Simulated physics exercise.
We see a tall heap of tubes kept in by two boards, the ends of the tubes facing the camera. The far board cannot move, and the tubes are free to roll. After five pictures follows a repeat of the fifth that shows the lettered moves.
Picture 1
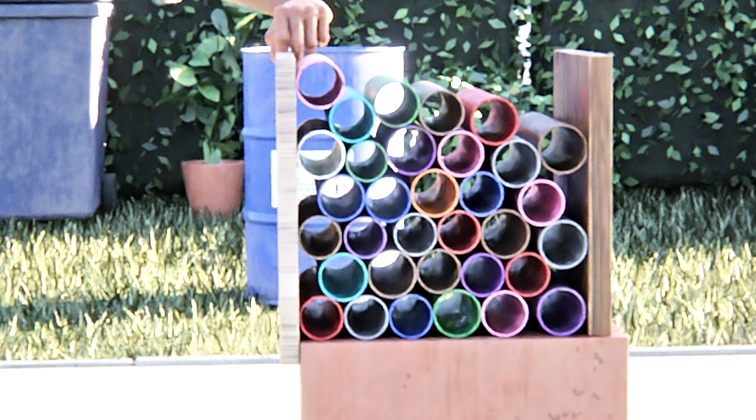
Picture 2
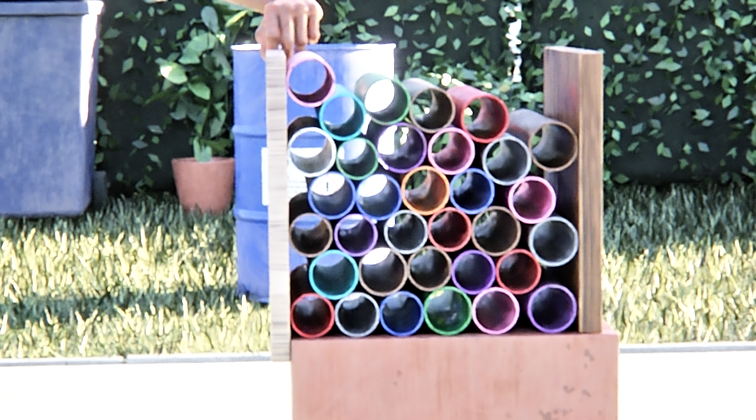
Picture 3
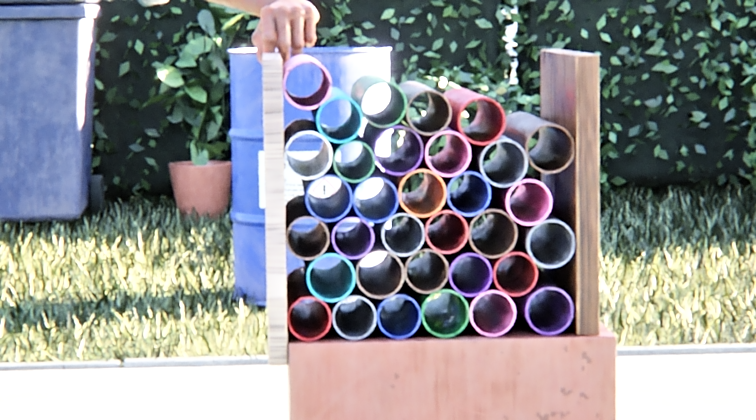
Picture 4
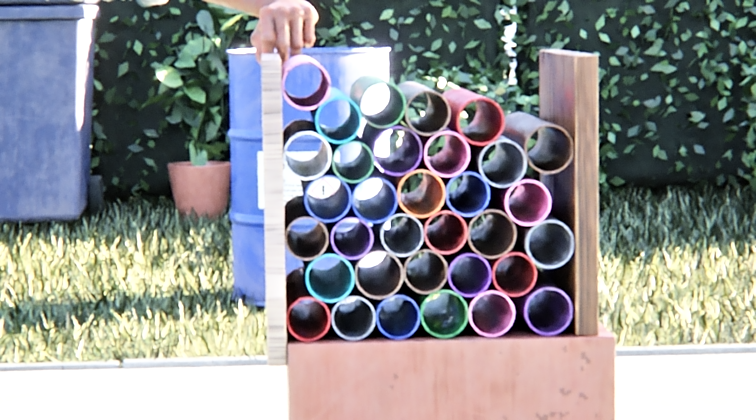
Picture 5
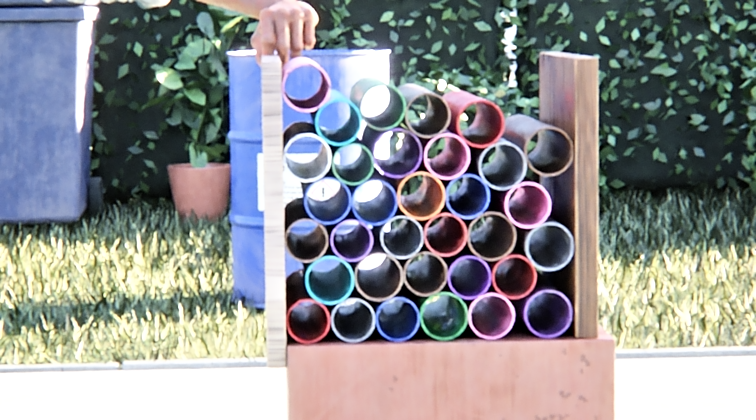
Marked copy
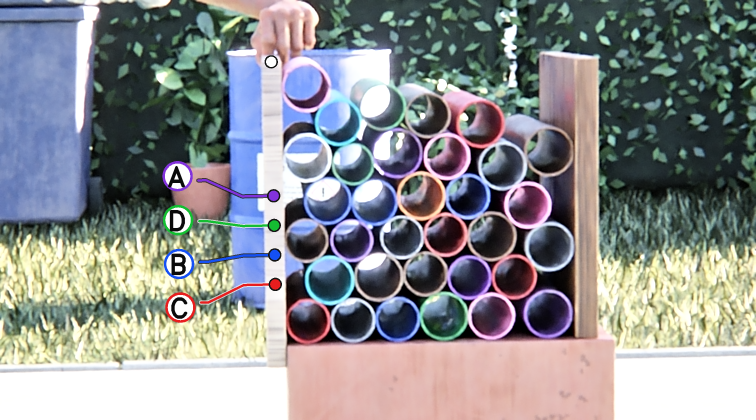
In a yard with grass and a leafy hedge, a hand rests on top of the left board beside a heap of colourful tubes stacked between two upright boards; the view shifts slightly, while the tubes and hand barely move.
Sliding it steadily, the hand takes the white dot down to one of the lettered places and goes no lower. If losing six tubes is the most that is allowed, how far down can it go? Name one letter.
Stop at B.
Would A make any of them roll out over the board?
Yes.
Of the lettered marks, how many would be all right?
The number is three.
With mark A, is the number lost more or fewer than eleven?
It loses fewer than eleven.
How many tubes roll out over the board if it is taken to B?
It comes to three.
On the copy, A at (274, 196); B at (275, 255); C at (275, 284); D at (274, 226); the white dot at (271, 62).
On B. First, top of the board (282, 144).
Then, top of the board (284, 236).
Finally, top of the board (284, 254), three out over the board.
By contrast, A three out over the board; C seven out over the board; D three out over the board.
